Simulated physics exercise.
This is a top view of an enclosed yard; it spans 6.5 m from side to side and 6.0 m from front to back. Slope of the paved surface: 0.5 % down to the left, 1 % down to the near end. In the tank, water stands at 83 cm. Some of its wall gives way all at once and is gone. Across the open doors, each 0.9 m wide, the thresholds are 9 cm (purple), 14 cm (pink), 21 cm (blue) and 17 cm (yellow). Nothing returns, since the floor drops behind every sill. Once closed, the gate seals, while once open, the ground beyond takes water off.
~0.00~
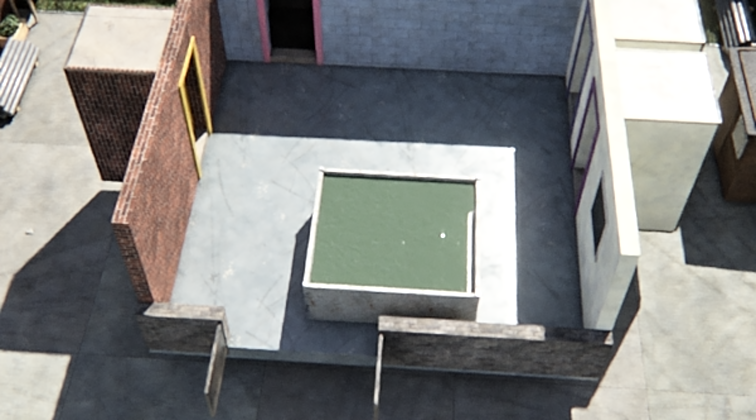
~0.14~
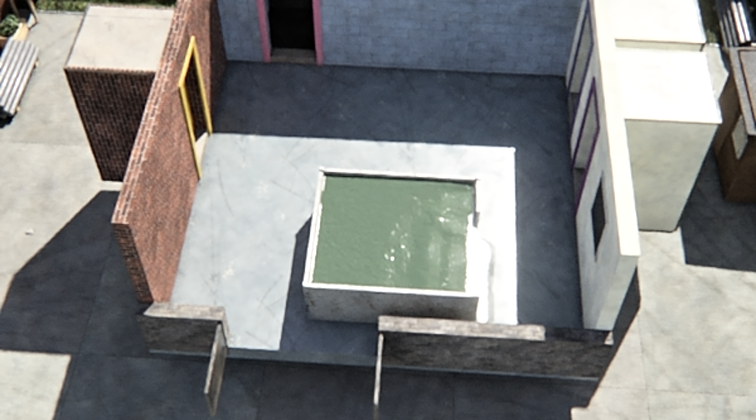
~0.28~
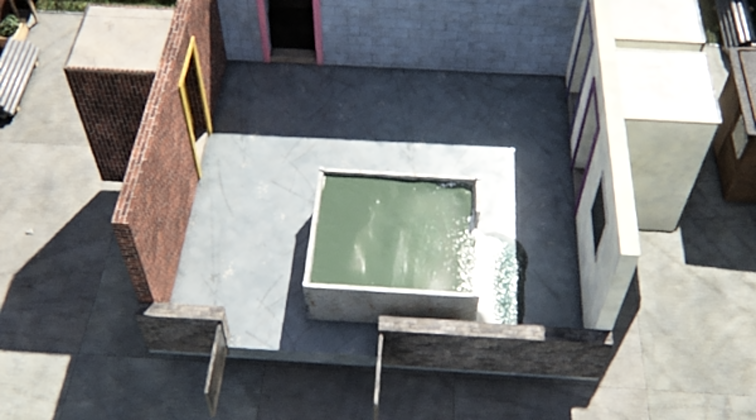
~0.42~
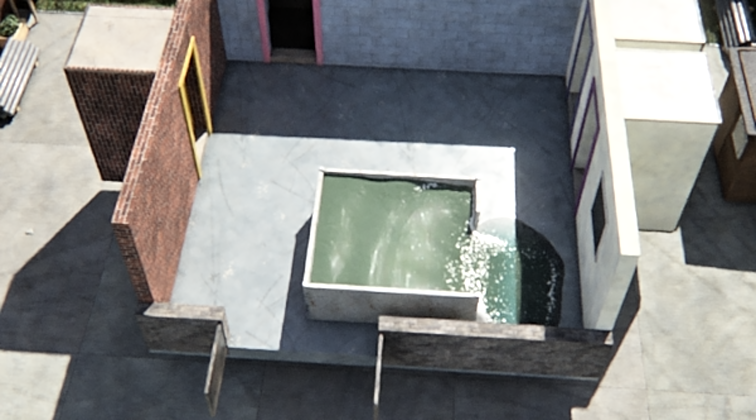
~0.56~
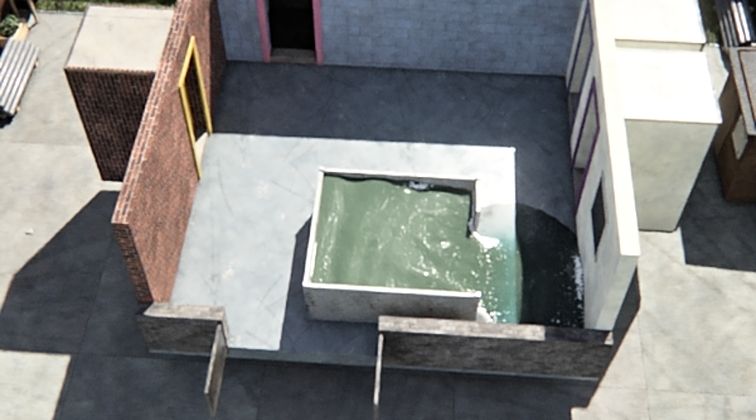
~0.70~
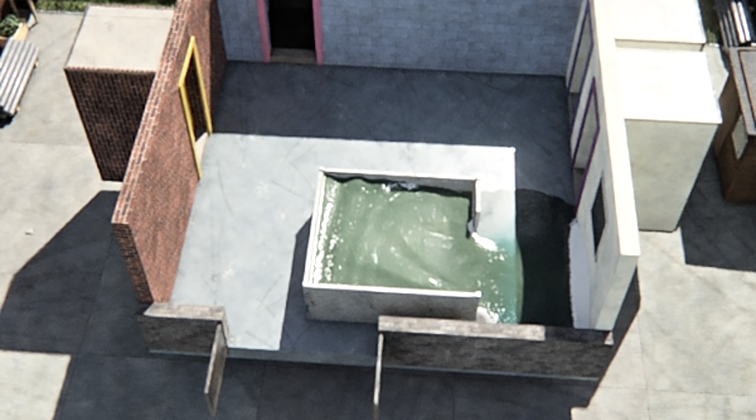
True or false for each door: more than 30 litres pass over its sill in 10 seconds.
Per door: The purple door: True; the pink door: False; the blue door: False; the yellow door: False.
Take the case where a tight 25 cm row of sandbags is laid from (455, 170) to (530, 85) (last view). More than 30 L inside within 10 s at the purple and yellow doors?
Doors: Purple exceeds / yellow stays under.
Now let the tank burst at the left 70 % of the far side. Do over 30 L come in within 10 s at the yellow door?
In that case, yellow door: Less than that.
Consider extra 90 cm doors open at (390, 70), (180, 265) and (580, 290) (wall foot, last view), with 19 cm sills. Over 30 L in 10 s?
Door 1: Lower; door 2: Lower; door 3: Higher.
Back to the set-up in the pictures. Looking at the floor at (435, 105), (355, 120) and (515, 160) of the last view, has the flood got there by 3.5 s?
Status of the three spots: Inundated, inundated, inundated.
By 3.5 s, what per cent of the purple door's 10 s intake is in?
55 per cent, roughly.
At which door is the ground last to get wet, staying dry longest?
Yellow.
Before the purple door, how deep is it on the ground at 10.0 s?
Roughly 8.0 centimetres.
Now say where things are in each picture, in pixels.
The first picture shows the tank at (396, 232) is whole and still, 83 cm deep.
In the second picture, water pours out at (473, 275) and has run 0.9 m, to a hidden place; typically 7 cm deep outside, 83 cm at the tank's back.
In the third picture, water pours out at (473, 275) and has run 1.1 m, to (509, 241); typically 13 cm deep outside, 83 cm at the tank's back.
In the fourth picture, water pours out at (472, 276) and has run 1.5 m, to (545, 243); typically 12 cm deep outside, 83 cm at the tank's back.
In the fifth picture, the front is at (578, 245), 2.0 m from the gap at (472, 277); 4.3 m2 of floor is under water; 82 cm left at the back of the tank.
In the sixth picture, the front is at (576, 213), 2.3 m from the gap at (472, 277); 4.9 m2 of floor is under water; 73 cm left at the back of the tank.
After 1.4 s water covers 15 % of the floor and is deepest (74 cm) near (586, 354); purple door 14 cm at the sill, 2 L in, pink door not reached, blue door not reached, yellow door not reached.
After 2.2 s water covers 30 % of the floor and is deepest (58 cm) near (538, 351); purple door 17 cm at the sill, 13 L in, pink door not reached, blue door 6 cm at the sill, 0 L in, yellow door not reached.
After 3.5 s water covers 60 % of the floor and is deepest (35 cm) near (503, 349); purple door 16 cm at the sill, 47 L in, pink door not reached, blue door 9 cm at the sill, 0 L in, yellow door not reached.
After 6.0 s water covers 85 % of the floor and is deepest (25 cm) near (235, 68); purple door 11 cm at the sill, 77 L in, pink door 7 cm at the sill, 0 L in, blue door 20 cm at the sill, 5 L in, yellow door 15 cm at the sill, 0 L in.
After 10.0 s water covers 100 % of the floor and is deepest (25 cm) near (165, 329); purple door 8 cm at the sill, 82 L in, pink door 10 cm at the sill, 0 L in, blue door 10 cm at the sill, 5 L in, yellow door 13 cm at the sill, 0 L in.
